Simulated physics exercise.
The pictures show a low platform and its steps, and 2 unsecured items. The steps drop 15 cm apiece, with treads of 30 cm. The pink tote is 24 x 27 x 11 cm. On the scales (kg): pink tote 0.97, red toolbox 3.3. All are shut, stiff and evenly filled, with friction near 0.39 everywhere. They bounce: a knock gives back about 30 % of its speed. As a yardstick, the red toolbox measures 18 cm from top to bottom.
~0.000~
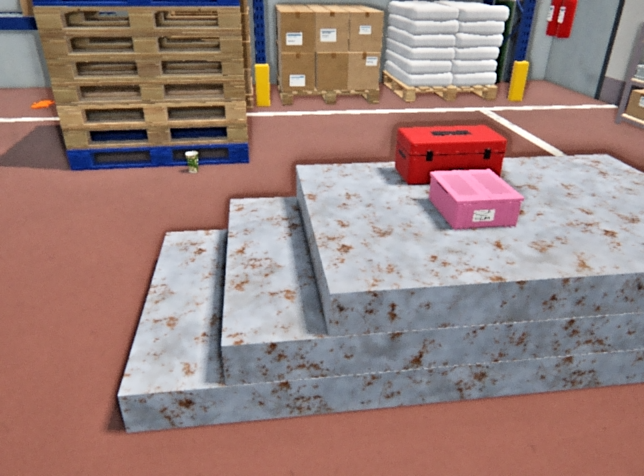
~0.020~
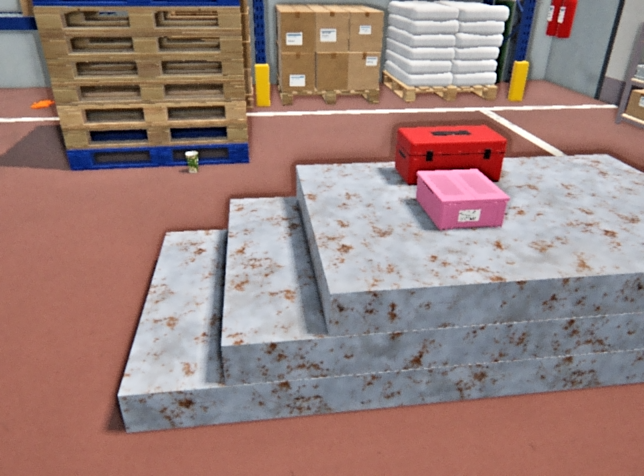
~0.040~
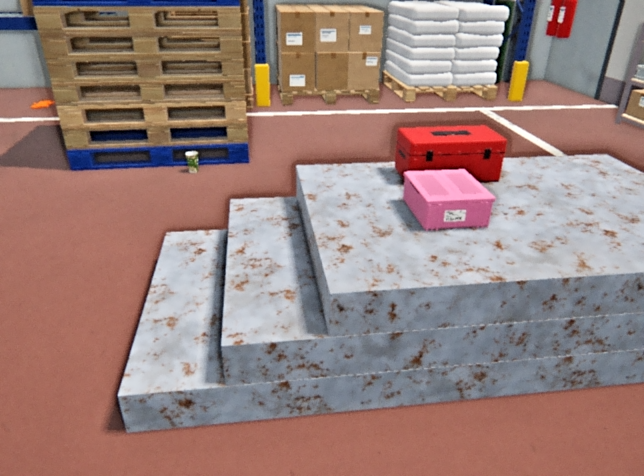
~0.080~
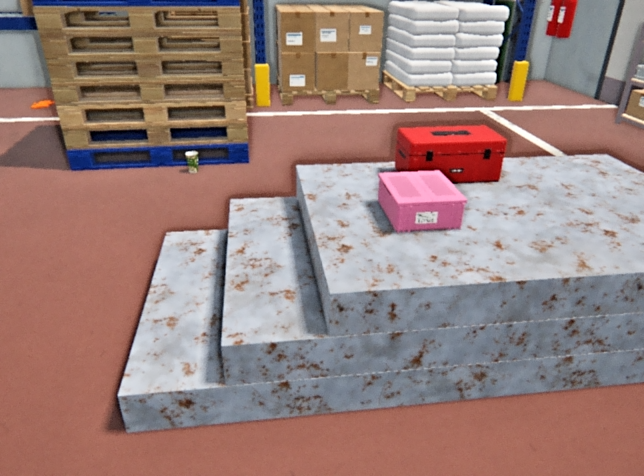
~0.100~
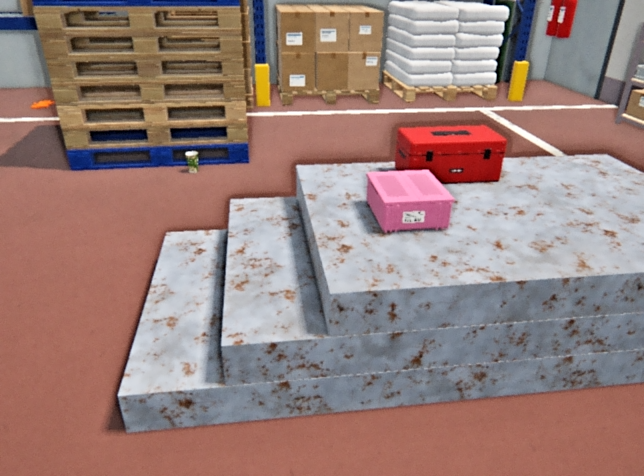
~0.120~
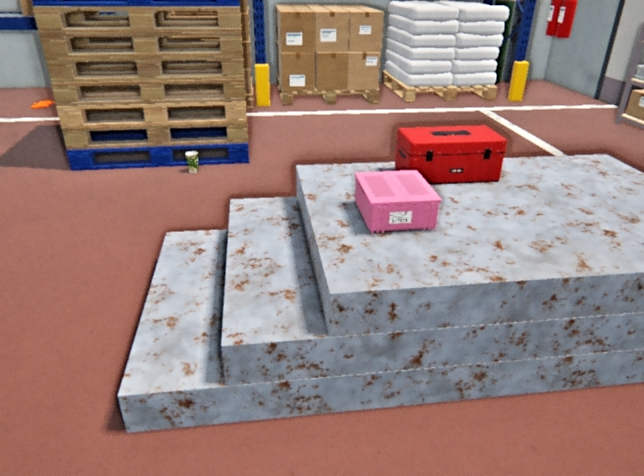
A pink tote slides left across a low stepped platform, passing in front of a still red toolbox.
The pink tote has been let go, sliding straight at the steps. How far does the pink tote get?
It ends down on the lower floor.
After 0.32 s, 7 cm past the top edge and 0 cm lower; pink tote near (290, 207).
After 0.52 s, 37 cm past the top edge and 9 cm lower; pink tote near (202, 236).
After 0.82 s, 87 cm past the top edge and 37 cm lower; pink tote near (68, 313).
After 1.02 s, 113 cm past the top edge and 45 cm lower.
At rest (1.6 s), 122 cm past the top edge and 45 cm lower; red toolbox in place, give or take 12 cm.
